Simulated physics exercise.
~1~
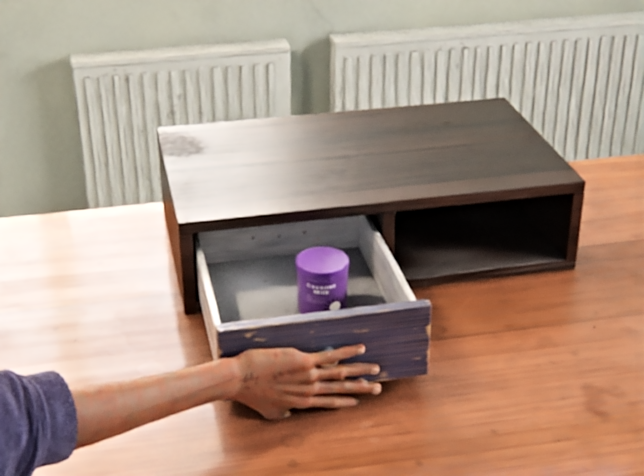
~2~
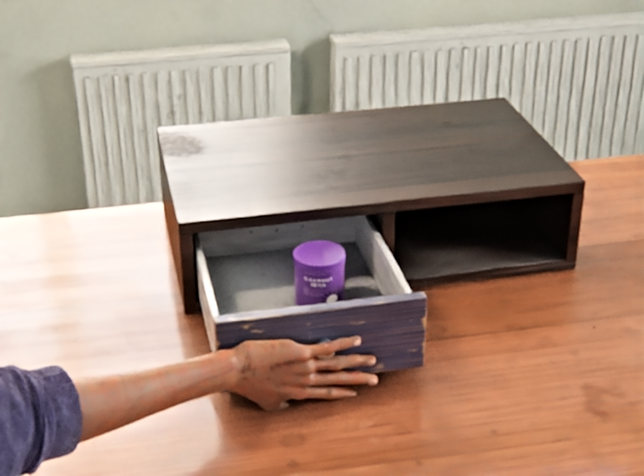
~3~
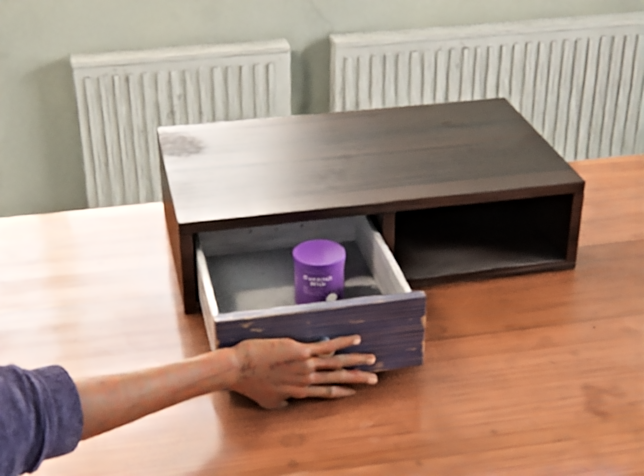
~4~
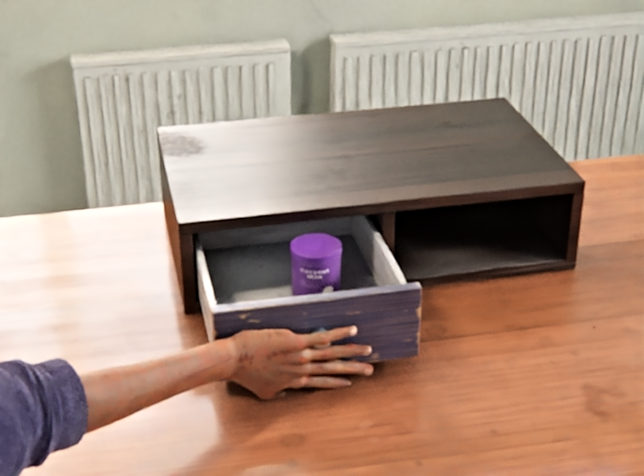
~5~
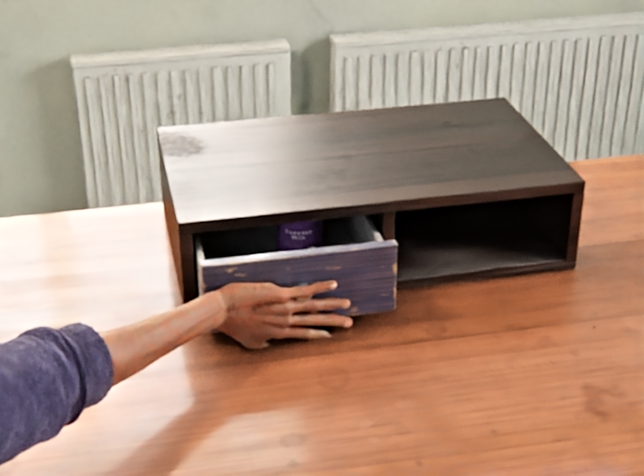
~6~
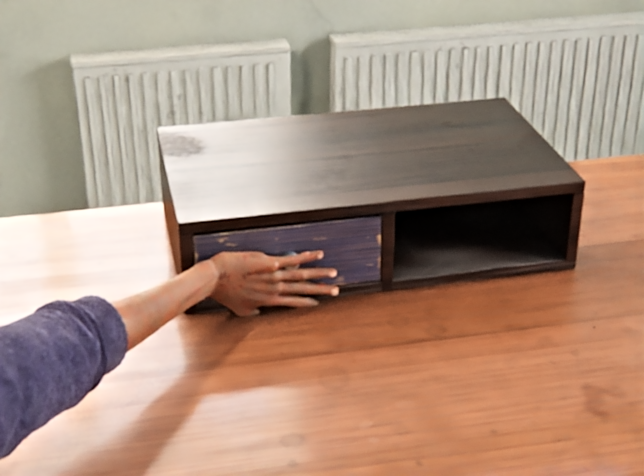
On a wooden table in front of two radiators, a hand rested against the open drawer of a dark wooden chest, a purple tin inside, then pushed it inward, carrying the tin out of sight until the drawer was fully shut.
